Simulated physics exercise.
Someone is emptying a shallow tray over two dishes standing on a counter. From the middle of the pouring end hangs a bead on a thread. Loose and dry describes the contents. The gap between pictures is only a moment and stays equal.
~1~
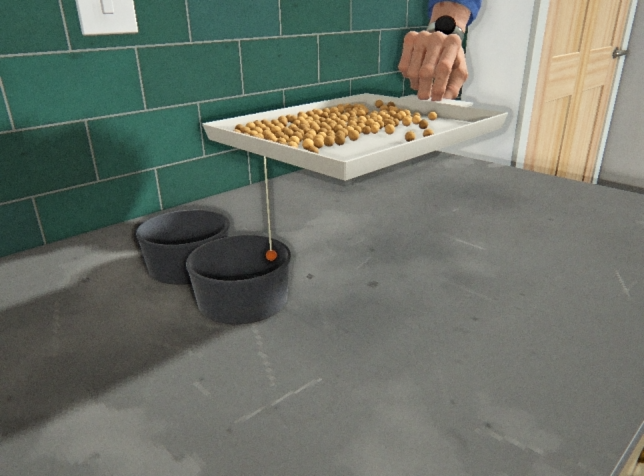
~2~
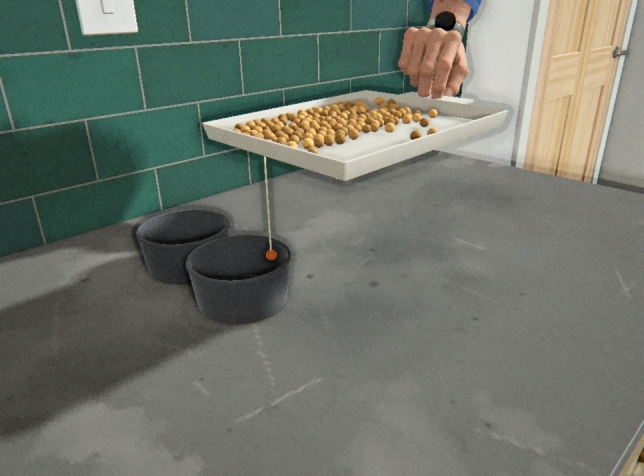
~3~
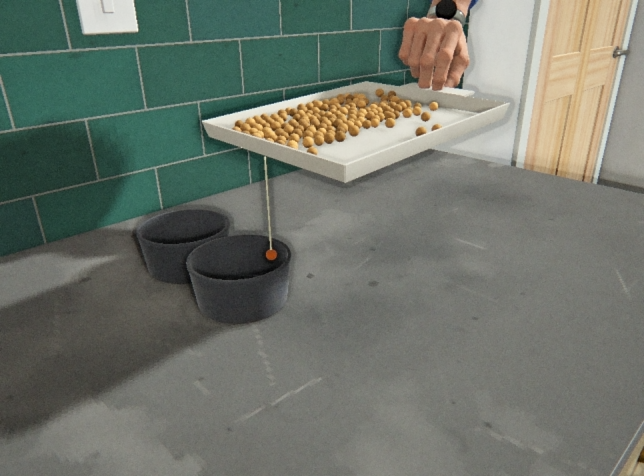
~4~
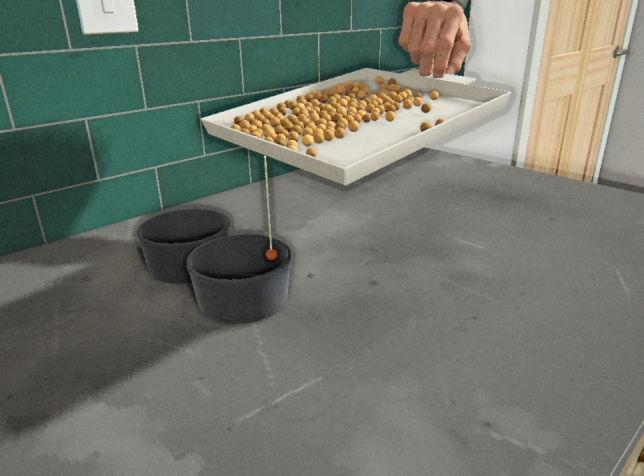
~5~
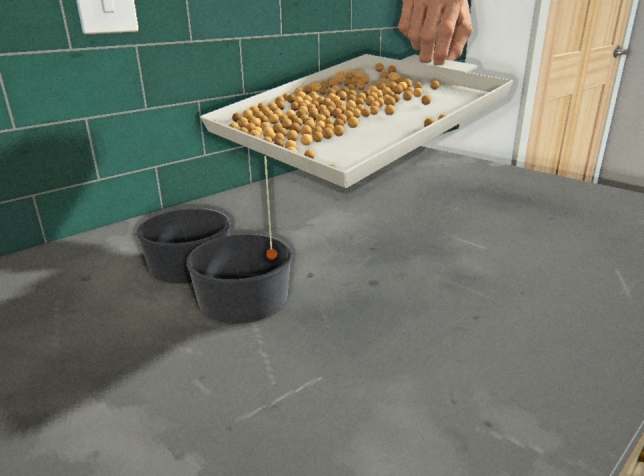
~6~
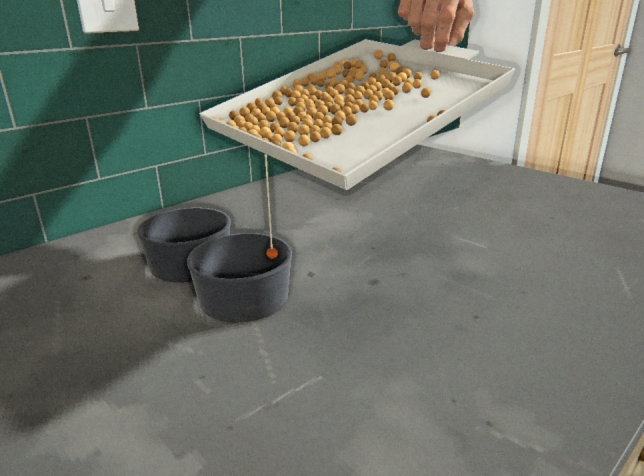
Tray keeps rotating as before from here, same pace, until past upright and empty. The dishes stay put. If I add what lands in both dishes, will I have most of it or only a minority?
Compared with the spill, the catch will be smaller.
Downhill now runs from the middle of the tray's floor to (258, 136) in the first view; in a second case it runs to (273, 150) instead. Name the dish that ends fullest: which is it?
Tilt 1: Right-side dish. Tilt 2: Right-side dish.
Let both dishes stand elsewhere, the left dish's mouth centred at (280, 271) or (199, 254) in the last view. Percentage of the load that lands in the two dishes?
First placement: Some 80 %; second placement: Some 40 %.
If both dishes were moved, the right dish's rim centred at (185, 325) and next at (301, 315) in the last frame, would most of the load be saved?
At place one the minor share; at place two the bulk.
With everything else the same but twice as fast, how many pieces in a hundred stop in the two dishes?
About 0 %.
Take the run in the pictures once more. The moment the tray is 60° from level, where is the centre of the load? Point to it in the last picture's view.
Roughly at (310, 146).
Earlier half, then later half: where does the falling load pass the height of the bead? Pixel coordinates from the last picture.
The leading part at (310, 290), the rest of it at (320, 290).
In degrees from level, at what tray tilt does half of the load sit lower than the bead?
80 degrees.
Soon, tray tipped steeply; most on the tray; a small part outside both; a small part in the air.
A while on, tray tipped past a quarter turn; a stray few in the right dish; nearly all outside both; a stray few in the air.
Towards the end, tray tipped past a quarter turn; all outside both.
Finally, tray tipped past a quarter turn; none in the right dish; none in the left dish; all outside both.
